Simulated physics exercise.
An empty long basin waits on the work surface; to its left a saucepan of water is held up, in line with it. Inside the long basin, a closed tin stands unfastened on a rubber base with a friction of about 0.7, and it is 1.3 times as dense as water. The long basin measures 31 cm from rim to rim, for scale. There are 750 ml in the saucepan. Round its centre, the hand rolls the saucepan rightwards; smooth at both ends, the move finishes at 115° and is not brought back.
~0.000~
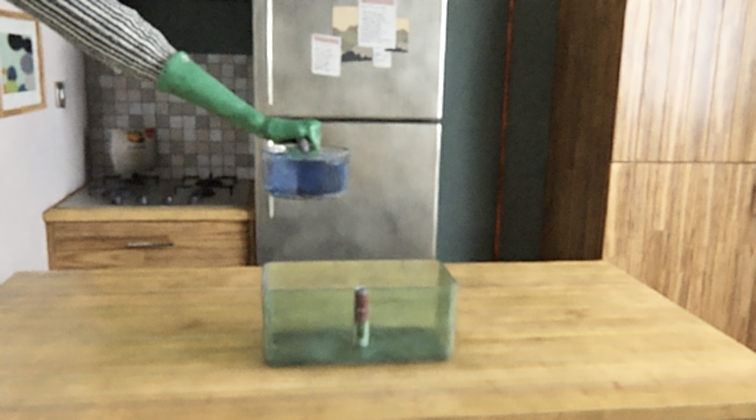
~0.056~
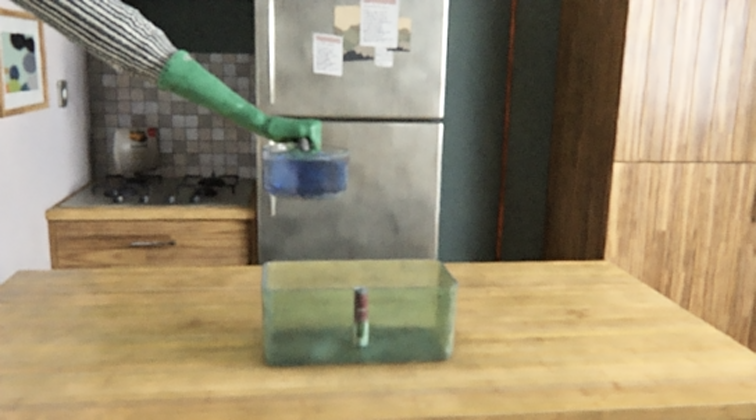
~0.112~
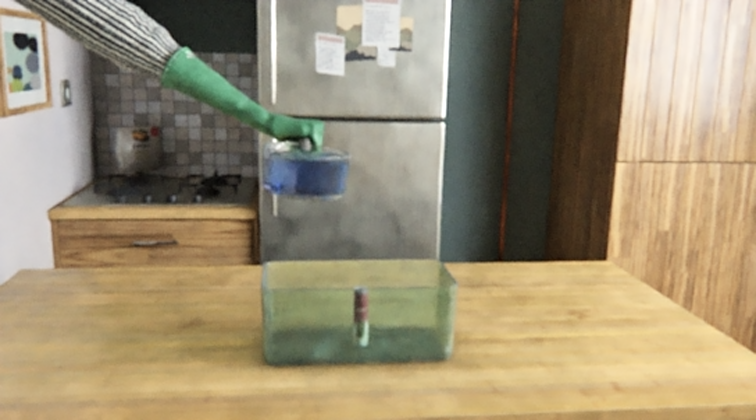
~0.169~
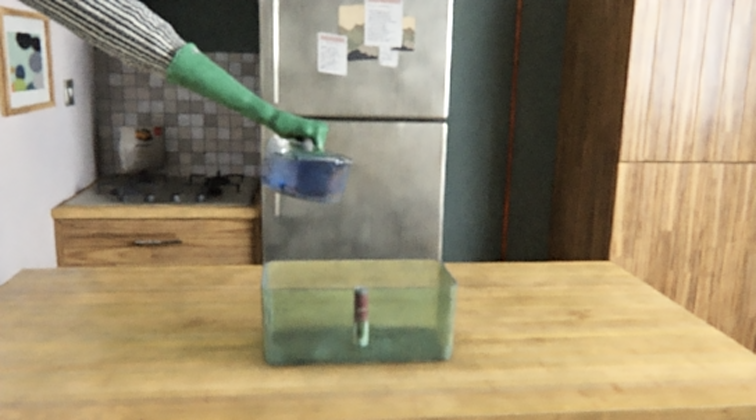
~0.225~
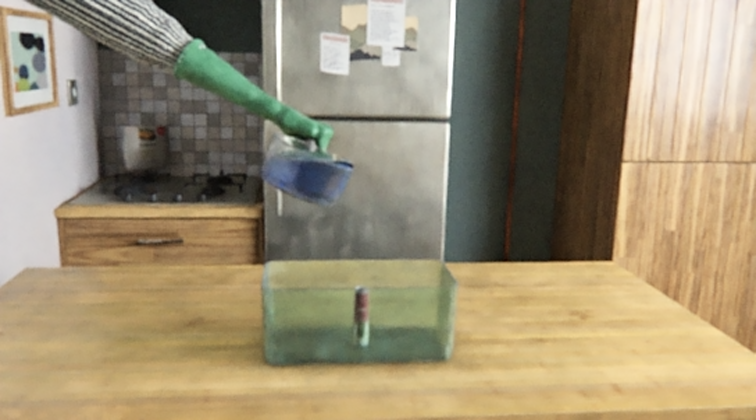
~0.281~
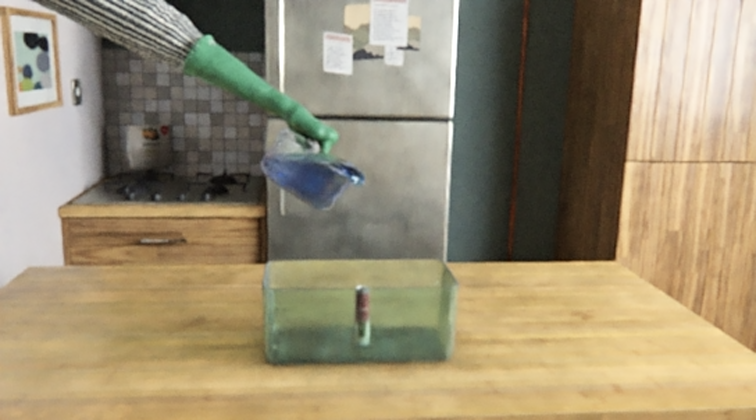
In a kitchen, a green-gloved hand in a striped sleeve holds a clear pan of blue liquid above a glass basin standing on a wooden counter, with a small tin inside it. The hand slowly turns the pan, tilting it further to the right, and the blue liquid shifts toward the lowered rim.
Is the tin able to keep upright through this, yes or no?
Yes, it remains upright.
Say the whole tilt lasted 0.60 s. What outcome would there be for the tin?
After the tilt, the tin is still standing.
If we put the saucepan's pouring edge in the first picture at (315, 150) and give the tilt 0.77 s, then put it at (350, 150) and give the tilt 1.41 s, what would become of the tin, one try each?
Run one: It tumbles. Run two: It does not tip.
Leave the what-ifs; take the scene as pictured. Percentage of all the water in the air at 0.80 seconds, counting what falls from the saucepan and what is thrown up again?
Near 7 percent.
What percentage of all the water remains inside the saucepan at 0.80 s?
I'd estimate some 2 per cent.
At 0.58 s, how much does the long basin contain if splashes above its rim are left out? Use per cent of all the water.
36 %, more or less.
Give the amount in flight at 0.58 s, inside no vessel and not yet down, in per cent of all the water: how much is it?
It comes to about 46 percent.
By 0.58 s the tilt is 98° and 19 per cent is still to pour; the tin stands where it began.
By 0.80 s the tilt is 115° and 2 per cent is still to pour; the tin stands where it began.
By 1.02 s the tilt is 115° and 0 per cent is still to pour; the tin stands where it began.
By 1.27 s the tilt is 115° and 0 per cent is still to pour; the tin stands where it began.
At rest the tin stands where it began.
